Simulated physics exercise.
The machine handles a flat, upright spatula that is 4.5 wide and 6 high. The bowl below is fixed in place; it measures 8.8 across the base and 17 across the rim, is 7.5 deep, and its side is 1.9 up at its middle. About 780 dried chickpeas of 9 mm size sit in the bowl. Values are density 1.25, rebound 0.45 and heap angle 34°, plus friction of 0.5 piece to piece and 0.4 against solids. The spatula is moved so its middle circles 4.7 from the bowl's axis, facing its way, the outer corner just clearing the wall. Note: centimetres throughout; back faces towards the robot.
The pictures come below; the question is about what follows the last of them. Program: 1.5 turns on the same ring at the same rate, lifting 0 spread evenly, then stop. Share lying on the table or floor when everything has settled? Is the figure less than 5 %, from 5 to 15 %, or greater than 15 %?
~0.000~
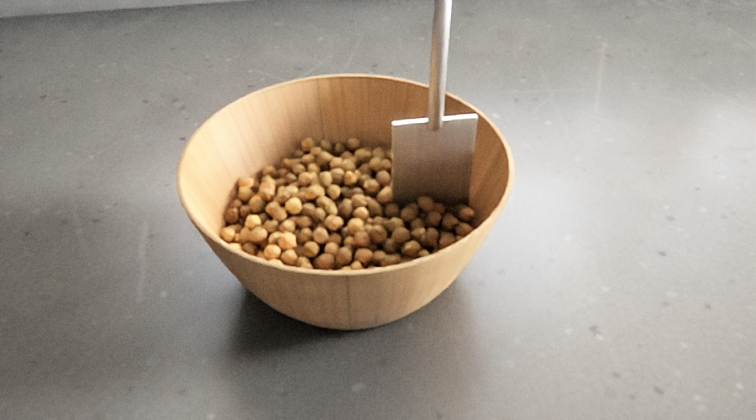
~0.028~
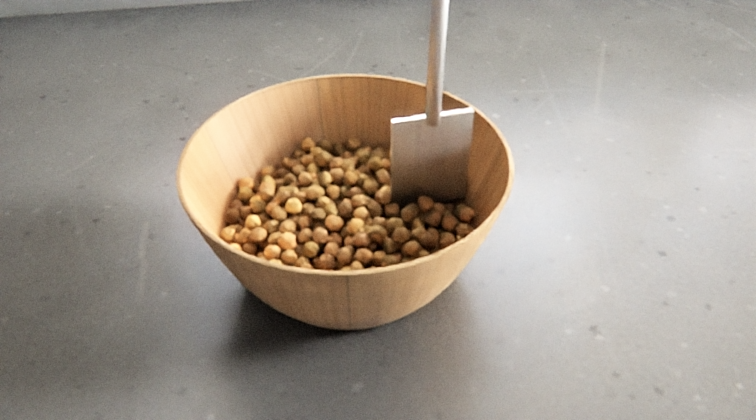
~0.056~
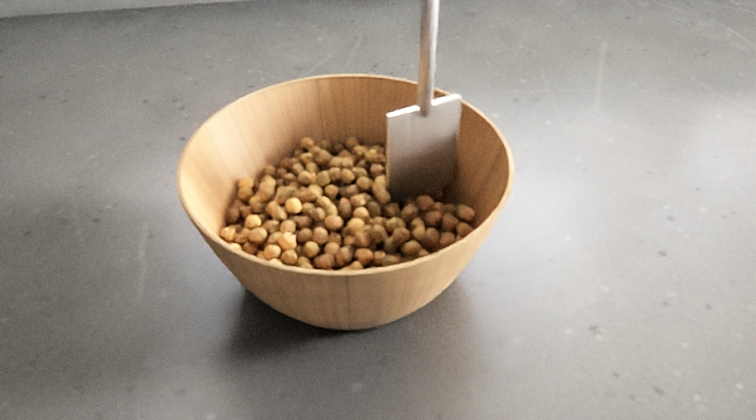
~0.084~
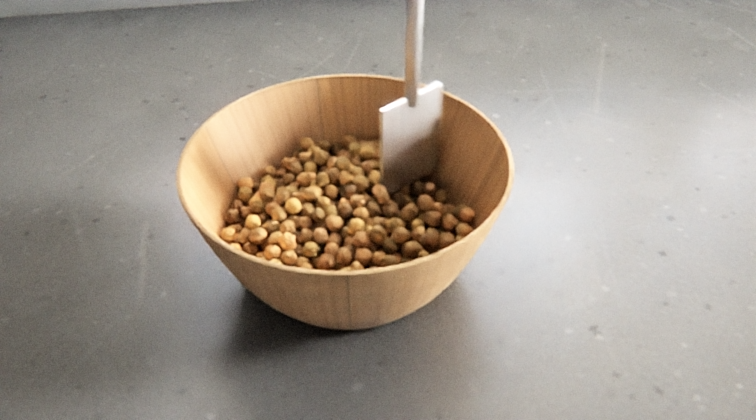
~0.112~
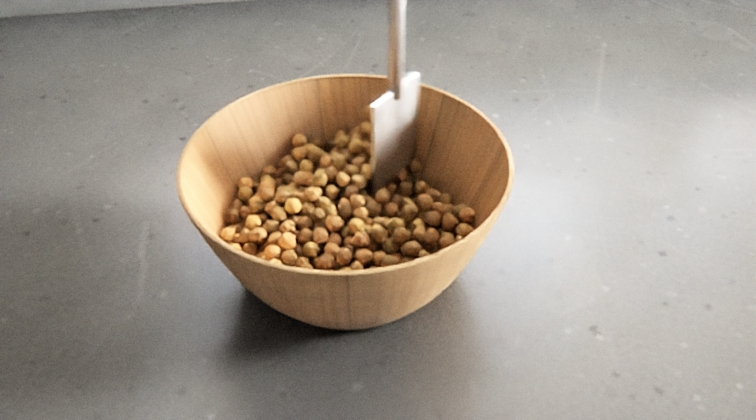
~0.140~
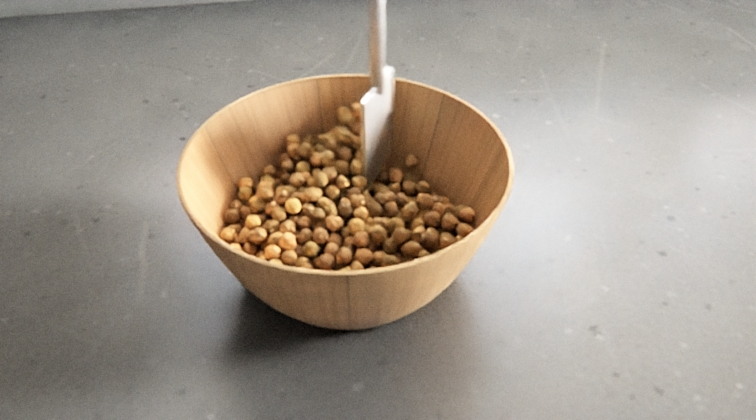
The figure is from 5 to 15 %.
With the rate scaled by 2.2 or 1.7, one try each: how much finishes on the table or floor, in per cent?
I'd expect about 30 per cent, then about 20 per cent.
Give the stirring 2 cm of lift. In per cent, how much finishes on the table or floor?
Near 0 in a hundred.
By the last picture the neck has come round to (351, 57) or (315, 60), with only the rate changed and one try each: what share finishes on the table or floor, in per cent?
So, roughly 15 percent the first time and 20 percent the second.
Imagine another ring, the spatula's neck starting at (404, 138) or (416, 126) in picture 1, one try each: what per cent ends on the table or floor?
Near 0 and 10 in a hundred, one try each.
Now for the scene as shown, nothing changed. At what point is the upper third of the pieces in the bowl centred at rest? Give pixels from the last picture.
At about (306, 246).
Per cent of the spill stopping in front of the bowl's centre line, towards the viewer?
60 %.
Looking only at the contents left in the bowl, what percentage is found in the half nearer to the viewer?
I'd say around 60 per cent.
By 0.51 s, 248° round, highest piece 9 above the table; 760 in the bowl, 7 on the table or floor, 8 in flight or on the tool.
By 0.89 s, 76° round, highest piece 9 above the table; 728 in the bowl, 43 on the table or floor, 4 in flight or on the tool.
By 1.27 s, 180° round, highest piece 8 above the table; 704 in the bowl, 70 on the table or floor, 1 in flight or on the tool.
By 1.97 s, 180° round, highest piece 7 above the table; 704 in the bowl, 71 on the table or floor.
Final count, 704 in the bowl, 71 on the table or floor. That is 9 % on the table or floor.
